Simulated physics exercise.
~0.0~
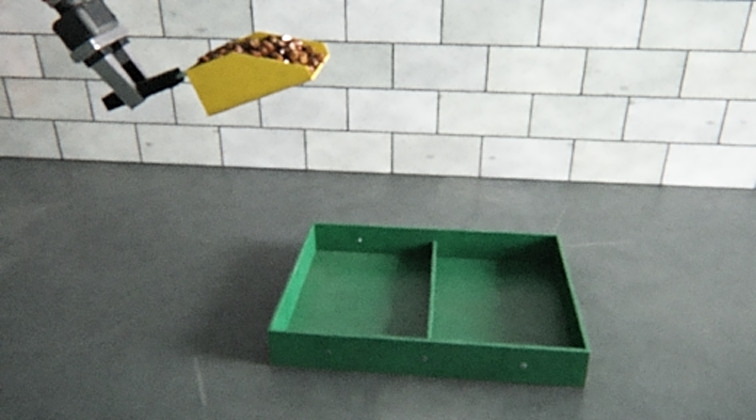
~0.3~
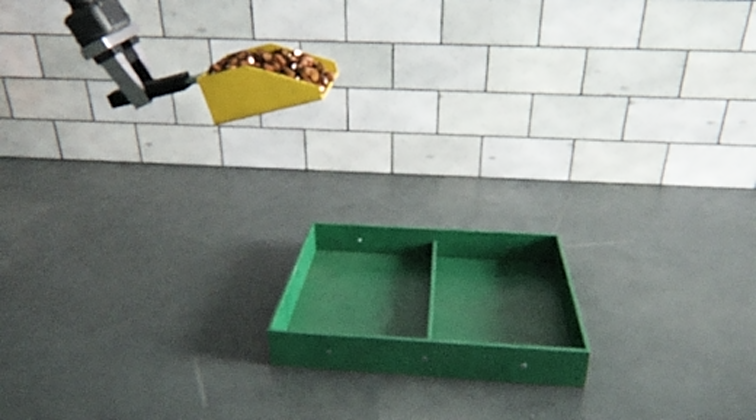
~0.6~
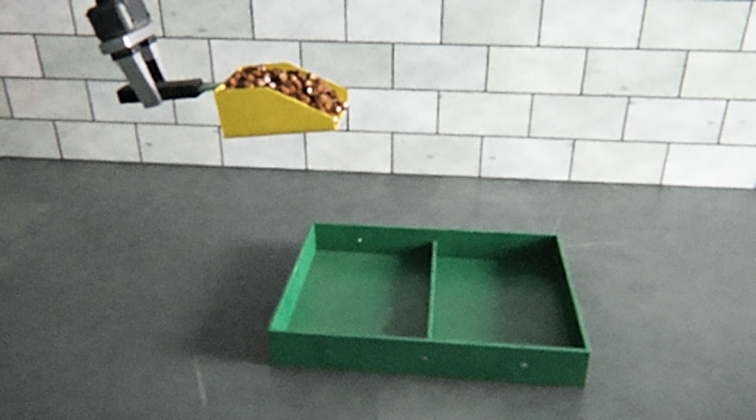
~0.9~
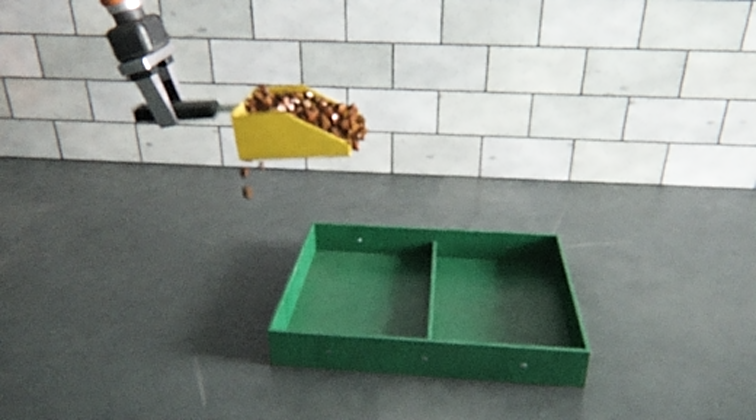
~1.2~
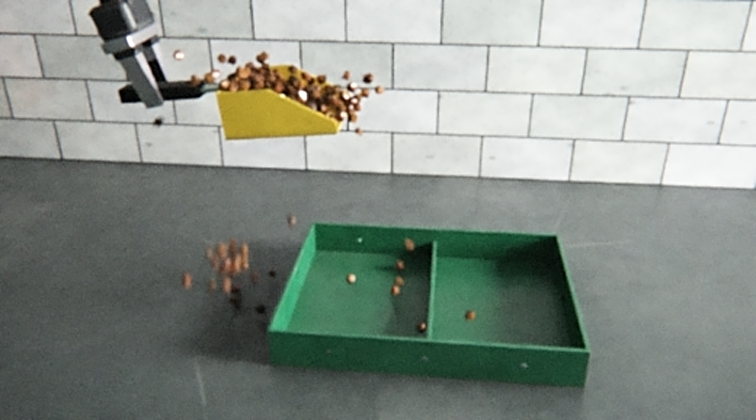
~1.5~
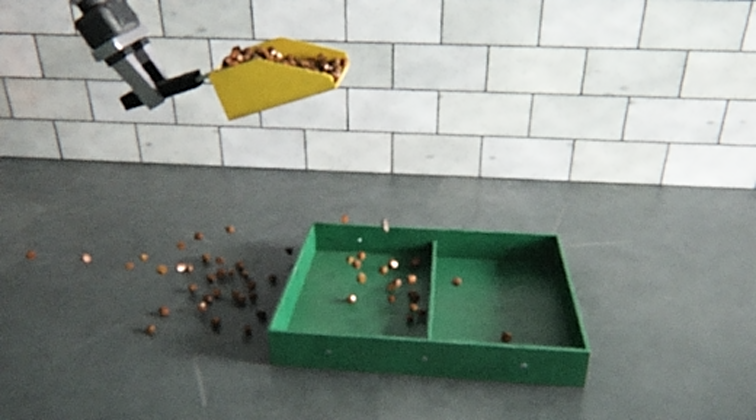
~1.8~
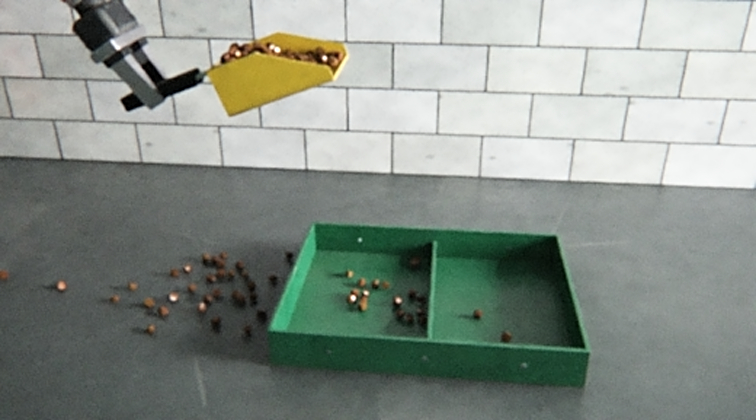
A yellow scoop heaped with small brown pellets hangs from a dark robot arm at the upper left, seen from the front and slightly above. Below it, a green tray divided into two parts rests on a dark grey surface before a white brick wall. The arm carries the scoop right and down, levelling it, and a few pellets drop from its back. It then jerks back up and left, throwing pellets off both ends. They scatter over the table and into the tray, mostly its left part, while the tilted scoop stops, still holding most of its load.
